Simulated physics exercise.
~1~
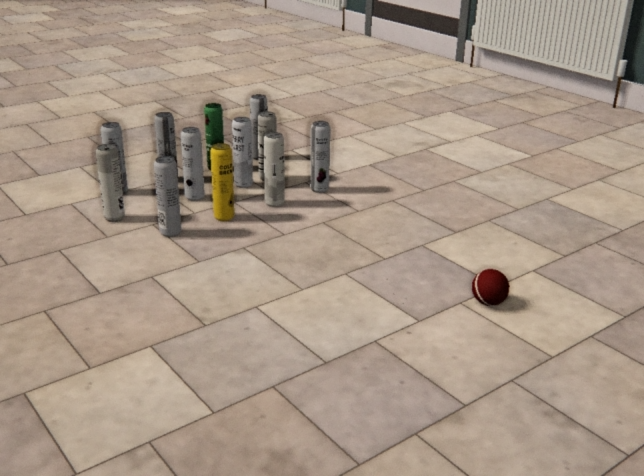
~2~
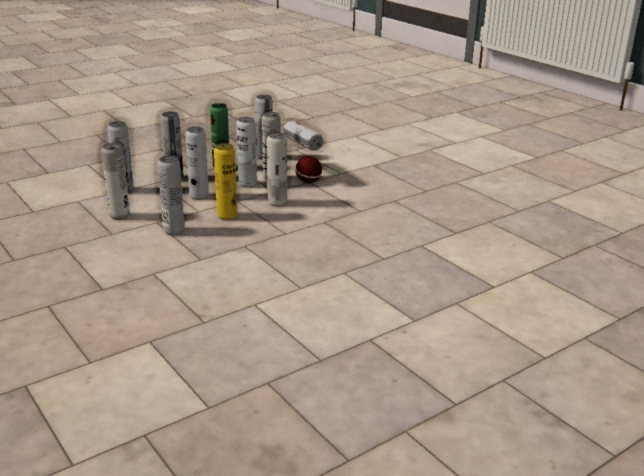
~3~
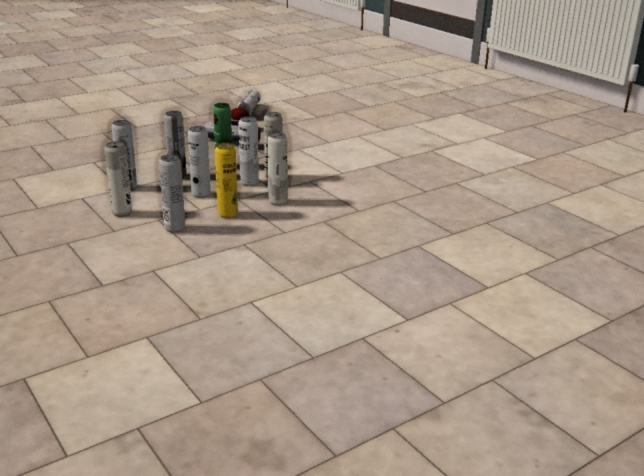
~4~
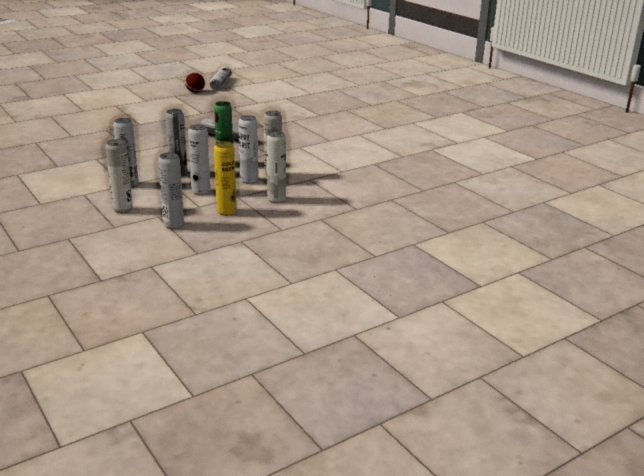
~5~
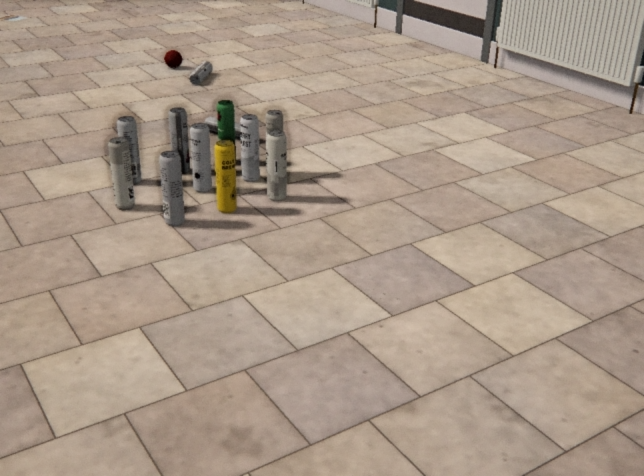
Dark red ball rolling across a tiled floor, knocking a grey tube away behind the cluster, while green and yellow tubes stay standing.
